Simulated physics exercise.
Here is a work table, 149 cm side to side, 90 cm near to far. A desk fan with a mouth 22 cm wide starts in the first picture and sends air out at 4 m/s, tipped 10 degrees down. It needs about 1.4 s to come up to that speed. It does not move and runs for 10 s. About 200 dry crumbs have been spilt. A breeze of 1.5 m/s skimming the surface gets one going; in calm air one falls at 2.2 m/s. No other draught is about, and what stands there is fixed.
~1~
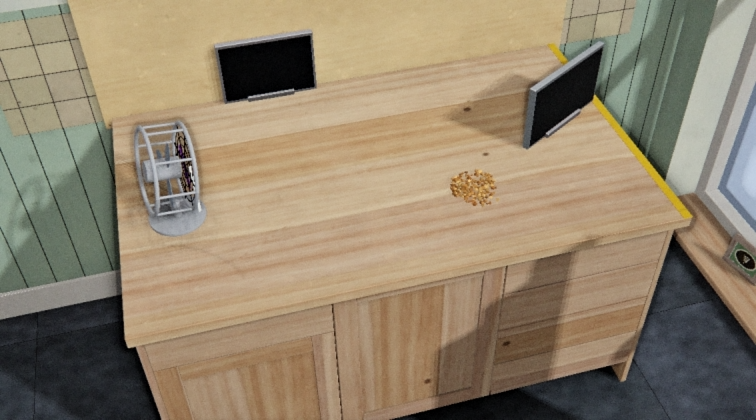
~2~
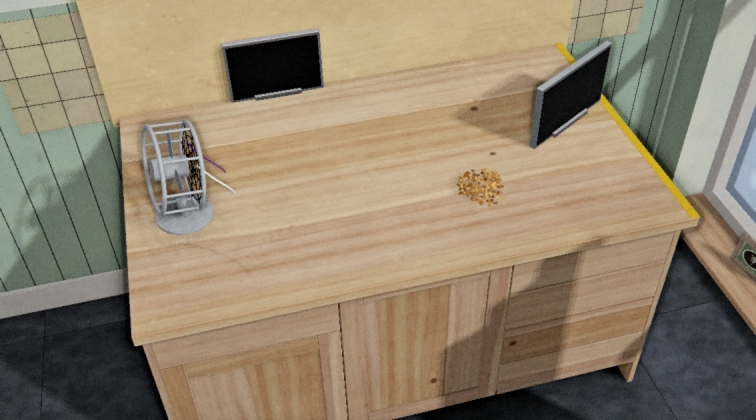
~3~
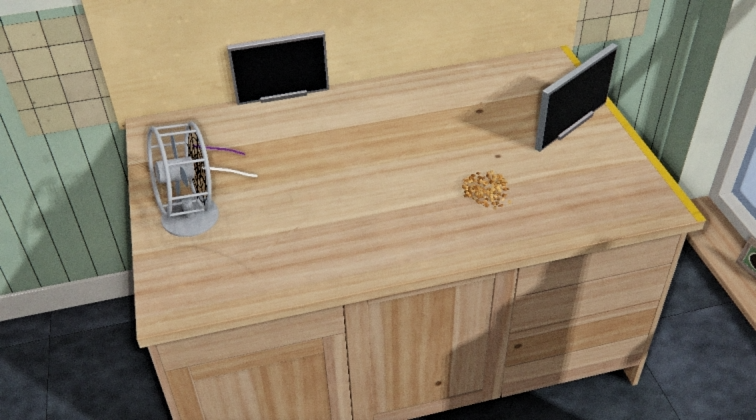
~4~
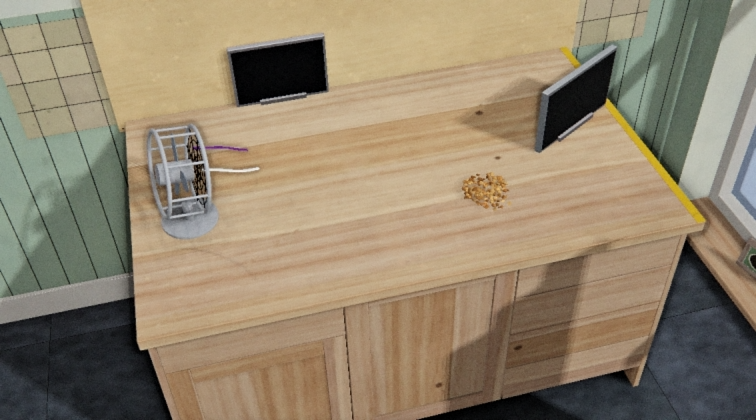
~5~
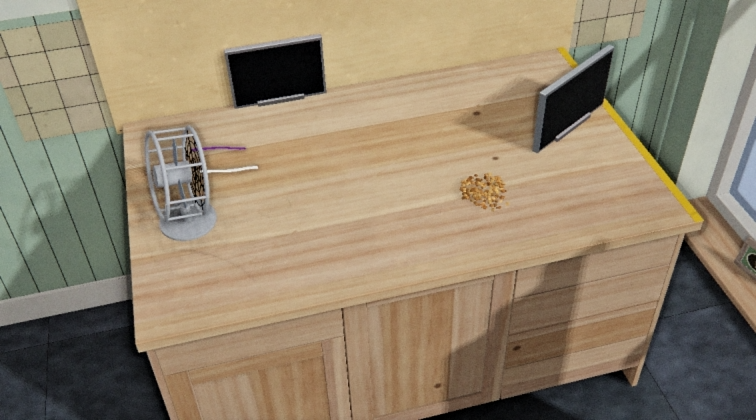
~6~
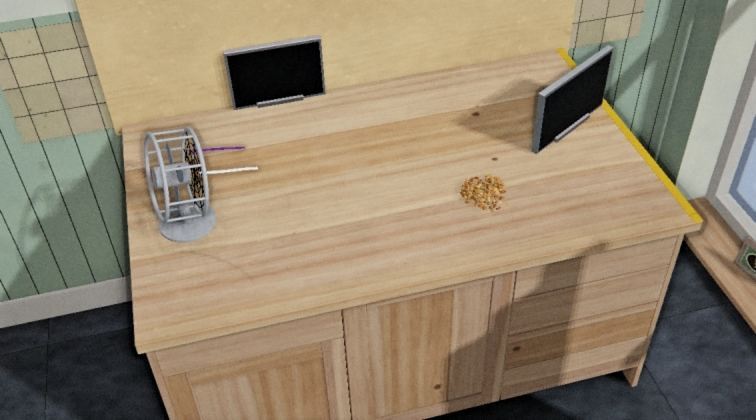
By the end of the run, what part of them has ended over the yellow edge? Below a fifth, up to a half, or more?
The share over the yellow edge is above half.
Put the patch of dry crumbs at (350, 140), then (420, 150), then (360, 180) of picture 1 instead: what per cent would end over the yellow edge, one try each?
In that order: 90 %, 100 %, 90 %.
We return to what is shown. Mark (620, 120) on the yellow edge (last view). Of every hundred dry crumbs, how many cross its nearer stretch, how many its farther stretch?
Some 100 % nearer, 0 % farther.
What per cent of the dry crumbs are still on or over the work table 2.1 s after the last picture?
Some 10 per cent.
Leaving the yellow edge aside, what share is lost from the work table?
About 0 %.
Then, 0.9 s after the last picture the count stands so, 91 % are over the yellow edge.
Then, 2.1 s after the last picture the count stands so, 92 % are over the yellow edge.
Then, 4.4 s after the last picture the count stands so, 94 % are over the yellow edge.
Then, 8.9 s after the last picture, at the end, 96 % are over the yellow edge.
